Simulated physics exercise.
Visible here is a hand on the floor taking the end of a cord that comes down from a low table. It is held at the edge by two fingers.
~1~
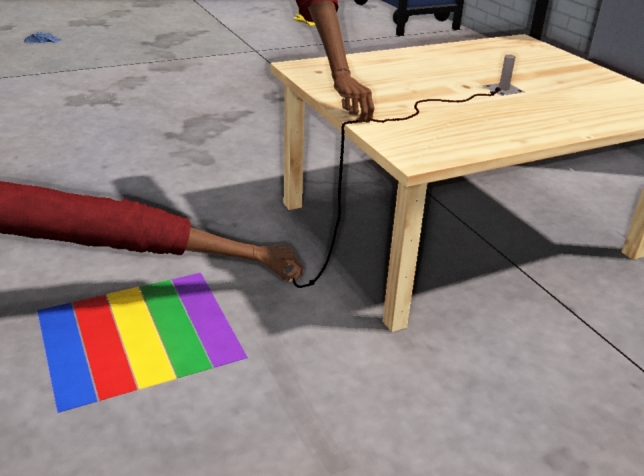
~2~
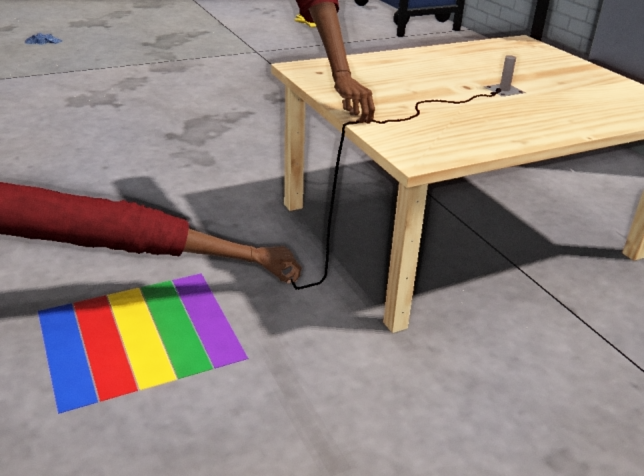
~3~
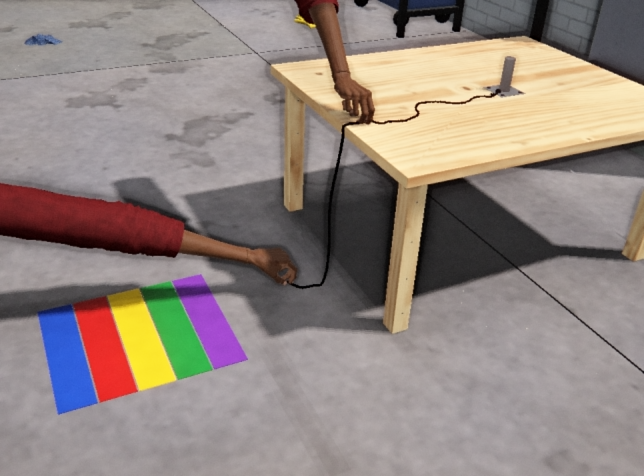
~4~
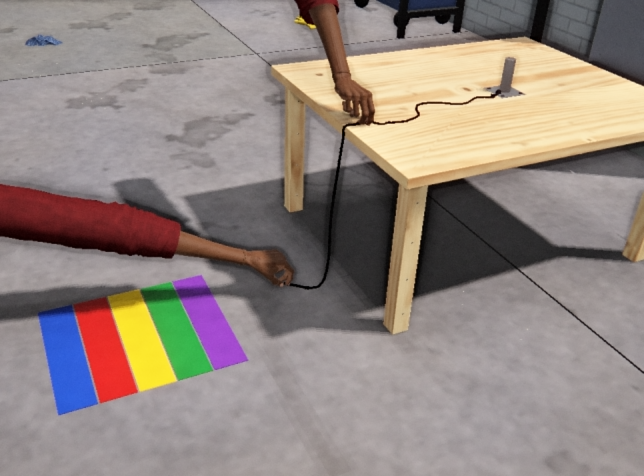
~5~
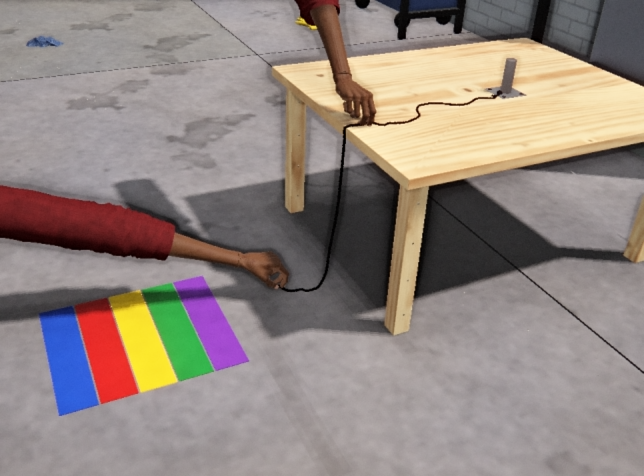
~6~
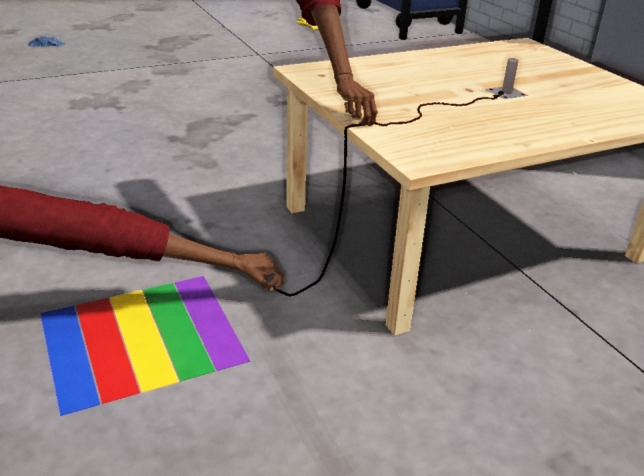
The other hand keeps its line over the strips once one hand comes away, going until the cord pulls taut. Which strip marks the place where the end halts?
The yellow strip does.
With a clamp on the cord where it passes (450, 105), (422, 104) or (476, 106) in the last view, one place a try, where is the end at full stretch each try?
Expect roughly (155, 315) for the first, (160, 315) for the second and (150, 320) for the third.
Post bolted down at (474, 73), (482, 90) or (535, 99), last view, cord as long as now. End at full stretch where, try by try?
First (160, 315), then (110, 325), and last (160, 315).
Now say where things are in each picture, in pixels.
In the first frame, end (293, 278); purple (222, 345); green (187, 355); yellow (151, 365); red (113, 375); blue (73, 386).
In the second frame, end (292, 280); cord through (485, 96) (428, 101) (396, 121) (341, 145) (331, 212) (326, 272).
In the third frame, end (287, 282).
In the fourth frame, end (284, 283); cord through (485, 97) (428, 103) (396, 122) (342, 146) (331, 213) (326, 273).
In the fifth frame, end (279, 285).
In the sixth frame, end (274, 287); cord through (487, 98) (430, 104) (398, 123) (346, 147) (340, 213) (323, 274).
A little later, end near (205, 304); over purple.
Next, end near (165, 314); over green.
When it is tight, end near (139, 321); over yellow. The end stops over the yellow strip.
